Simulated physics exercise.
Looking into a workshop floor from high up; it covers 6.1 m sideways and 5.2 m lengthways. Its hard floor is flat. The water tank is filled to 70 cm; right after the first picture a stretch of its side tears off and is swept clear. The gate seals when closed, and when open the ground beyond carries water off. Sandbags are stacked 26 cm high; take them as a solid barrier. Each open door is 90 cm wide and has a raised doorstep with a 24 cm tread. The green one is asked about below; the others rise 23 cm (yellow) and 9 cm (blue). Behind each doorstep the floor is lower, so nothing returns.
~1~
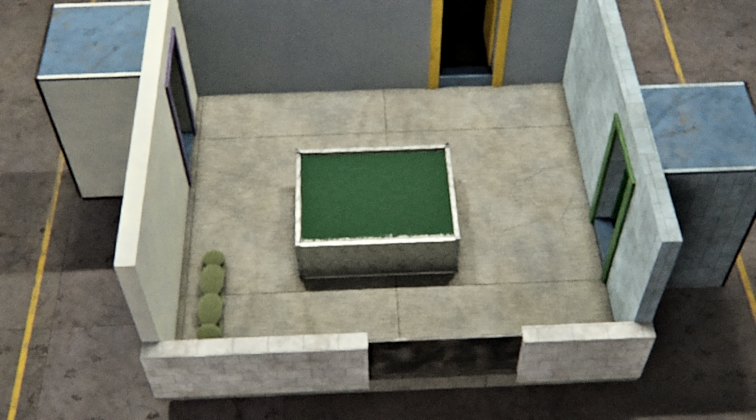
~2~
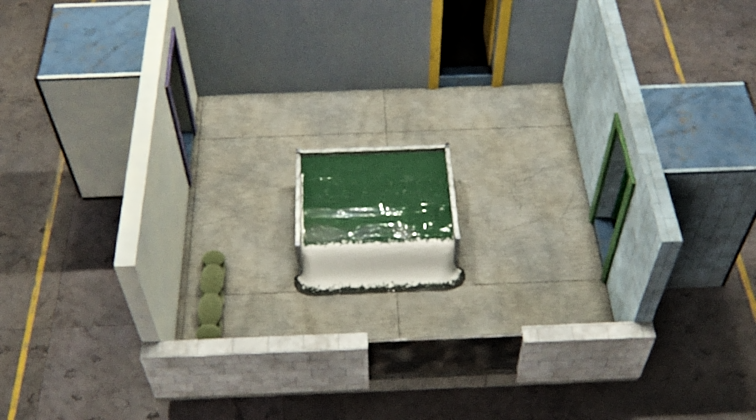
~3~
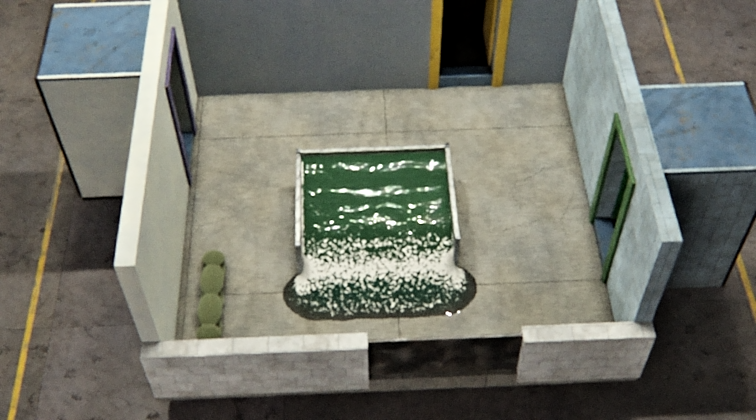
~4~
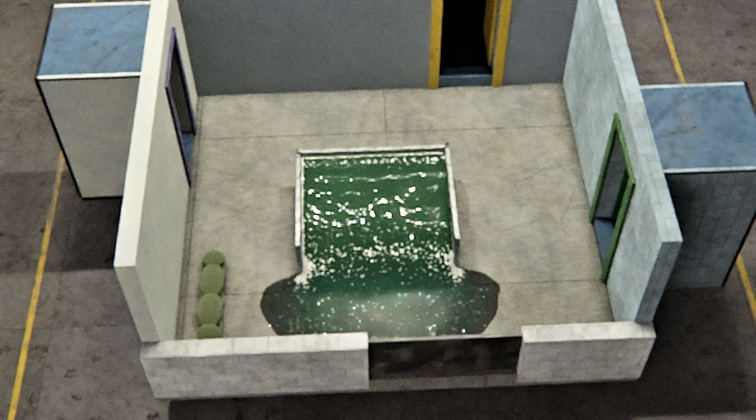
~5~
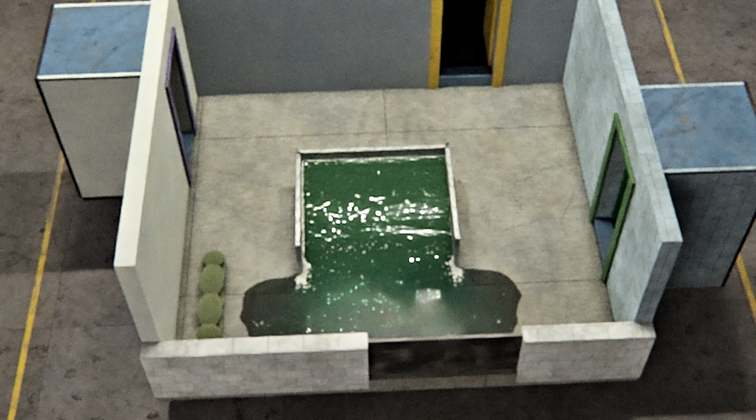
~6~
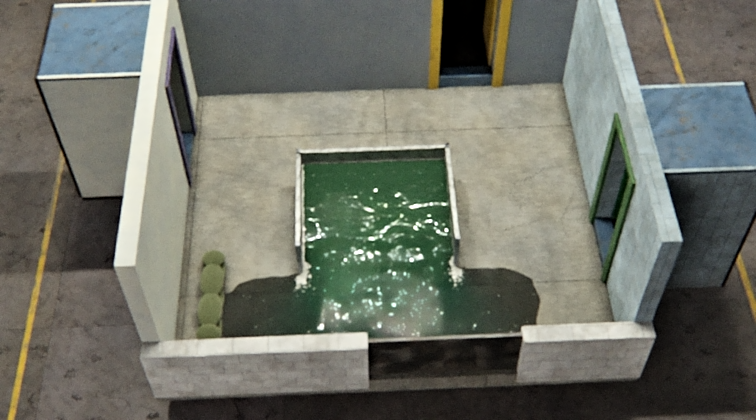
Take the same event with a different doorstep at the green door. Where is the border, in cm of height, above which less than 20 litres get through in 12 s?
It would have to be roughly 11.5 cm high.
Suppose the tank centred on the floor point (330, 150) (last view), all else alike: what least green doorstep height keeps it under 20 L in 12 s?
Then roughly 11.0 cm.
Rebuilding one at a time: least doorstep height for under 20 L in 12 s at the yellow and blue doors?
Roughly 9.5 cm at yellow and 9.5 cm at blue.
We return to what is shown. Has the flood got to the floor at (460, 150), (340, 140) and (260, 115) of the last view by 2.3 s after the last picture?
In that order: Still dry, dry, dry.
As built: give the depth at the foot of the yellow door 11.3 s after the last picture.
Some 8.0 cm.
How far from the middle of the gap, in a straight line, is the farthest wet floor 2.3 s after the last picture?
Some 4.4 m out.
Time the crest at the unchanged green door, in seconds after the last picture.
Around 2.0 s.
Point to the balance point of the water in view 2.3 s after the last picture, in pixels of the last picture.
Around (381, 284).
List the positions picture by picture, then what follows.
Still water, 70 cm deep, in the water tank at (375, 197); the green door at (610, 206) is dry, in the first frame.
The gap is at (378, 263), the front 0.2 m out at (307, 289); the back of the water tank holds 70 cm, in the second frame.
The gap is at (378, 264), the front 0.7 m out at (311, 314); the back of the water tank holds 69 cm, in the third frame.
Water pours out at (378, 265) and has run 1.3 m, to a hidden place; about 10 cm deep outside, 61 cm at the back, in the fourth frame.
The front is at a hidden place, 1.5 m from the gap at (378, 265); 4.7 m2 of floor is wet, 60 cm left at the back, in the fifth frame.
The front is at a hidden place, 1.7 m from the gap at (378, 265); 5.2 m2 of floor is wet, 57 cm left at the back; 1.6 m in a straight line remain to the green door at (610, 206), in the sixth frame.
Then, 0.7 s after the last picture water covers 25 % of the floor, deepest (48 cm) near (373, 364); it has not reached the green door.
Then, 2.3 s after the last picture water covers 60 % of the floor, deepest (34 cm) near (186, 372); 18 cm at the green door, 1 litre in over its 16 cm doorstep.
Then, 11.3 s after the last picture water covers 95 % of the floor, deepest (12 cm) near (353, 180); 9 cm at the green door, 4 litres in over its 16 cm doorstep.
At the green door as built, the water peaked near 18 cm, 2.1 s after the last picture.
Run again over the same 12 s with other heights there, 31 litres in over 10 cm, 11 litres over 13.5 cm. The limit of 20 litres is kept from about 11.5 cm up.
